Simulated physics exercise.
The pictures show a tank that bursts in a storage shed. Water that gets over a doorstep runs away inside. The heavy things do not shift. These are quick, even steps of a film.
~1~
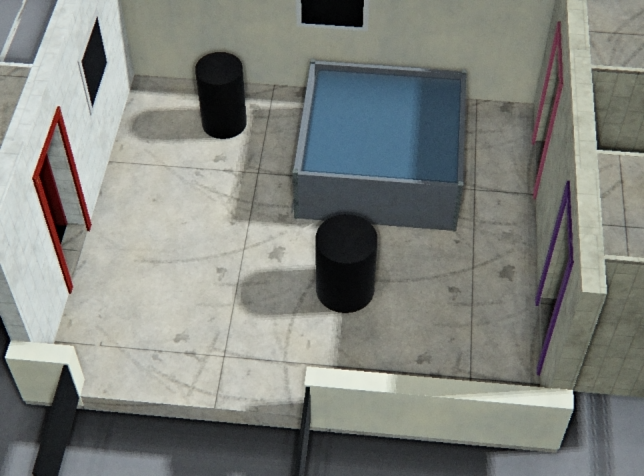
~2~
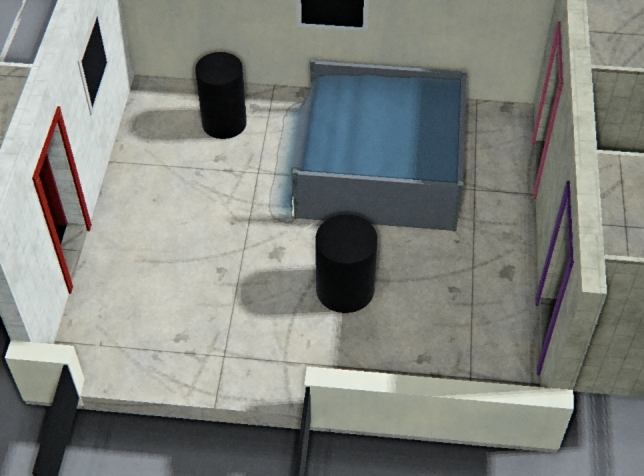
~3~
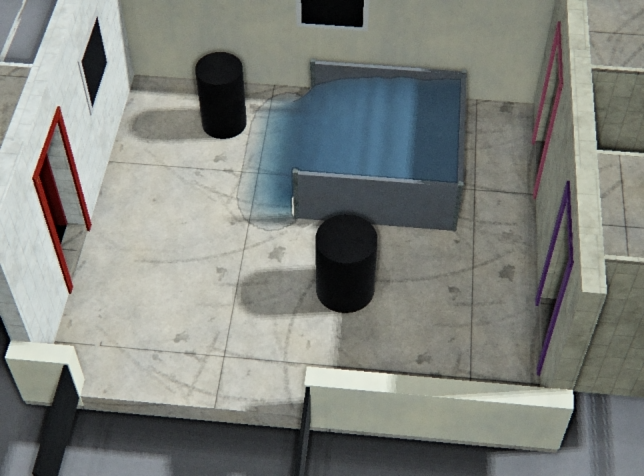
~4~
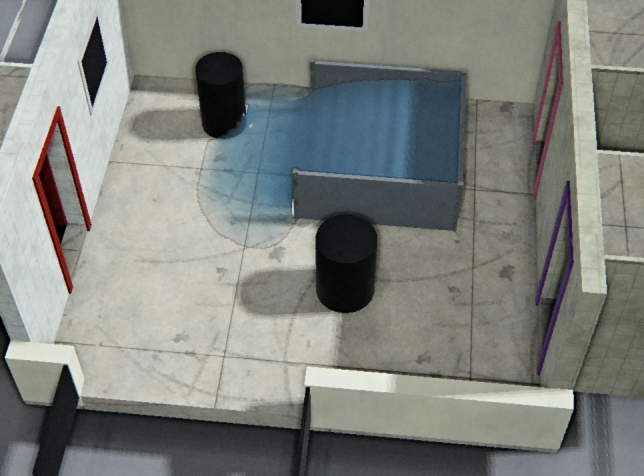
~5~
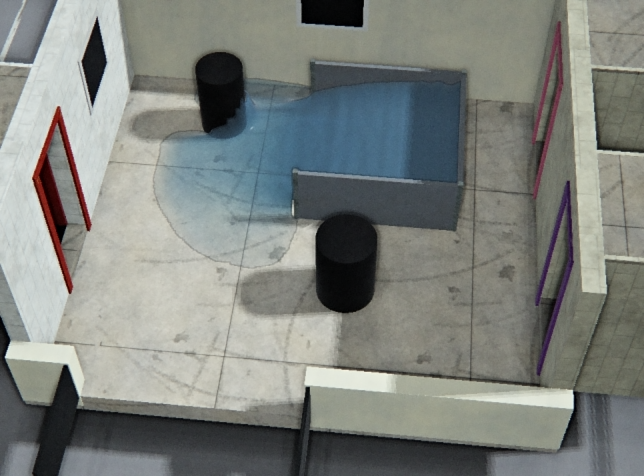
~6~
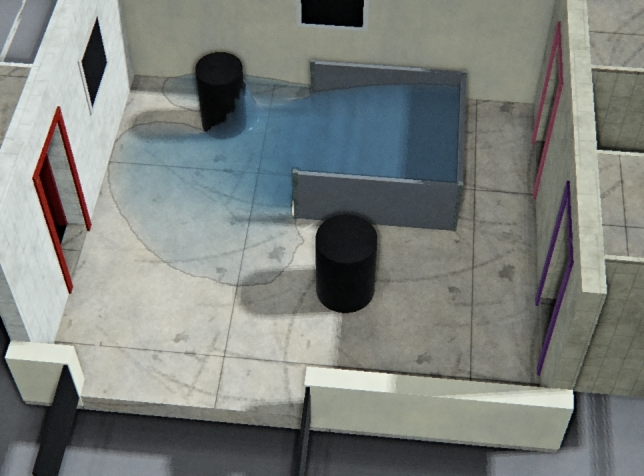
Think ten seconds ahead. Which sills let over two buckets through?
In the end: The purple door admits no more than that; the pink door admits no more than that; the red door lets in a lot.
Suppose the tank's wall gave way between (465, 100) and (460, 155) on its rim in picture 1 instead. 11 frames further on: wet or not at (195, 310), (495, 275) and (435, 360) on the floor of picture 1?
In that order: Free of water, covered, under water.
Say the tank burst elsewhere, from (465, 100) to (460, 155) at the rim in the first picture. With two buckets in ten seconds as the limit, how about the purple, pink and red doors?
Purple door is under, pink door is over, red door lets less in.
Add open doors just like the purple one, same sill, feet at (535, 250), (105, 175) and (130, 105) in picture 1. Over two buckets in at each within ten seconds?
In that order: Takes less, goes over, is over.
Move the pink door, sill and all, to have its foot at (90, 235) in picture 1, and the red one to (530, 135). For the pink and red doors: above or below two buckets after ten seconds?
In short: The pink door takes more, the red door lets less in.
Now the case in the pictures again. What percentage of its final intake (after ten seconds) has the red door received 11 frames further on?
Close to 35 %.
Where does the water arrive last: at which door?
I say the door marked purple.
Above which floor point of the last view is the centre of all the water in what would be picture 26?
At about (223, 188).
A moment on, water covers 40 % of the floor; the purple door not reached, the pink door not reached, the red door wet at the sill, nothing in.
Next, water covers 45 % of the floor; the purple door not reached, the pink door not reached, the red door over two buckets in.
Then, water covers 60 % of the floor; the purple door not reached, the pink door wet at the sill, nothing in, the red door over two buckets in.
Later, water covers 90 % of the floor; the purple door wet at the sill, nothing in, the pink door wet at the sill, nothing in, the red door over two buckets in.
In the end, water covers 95 % of the floor; the purple door wet at the sill, nothing in, the pink door wet at the sill, nothing in, the red door over two buckets in.
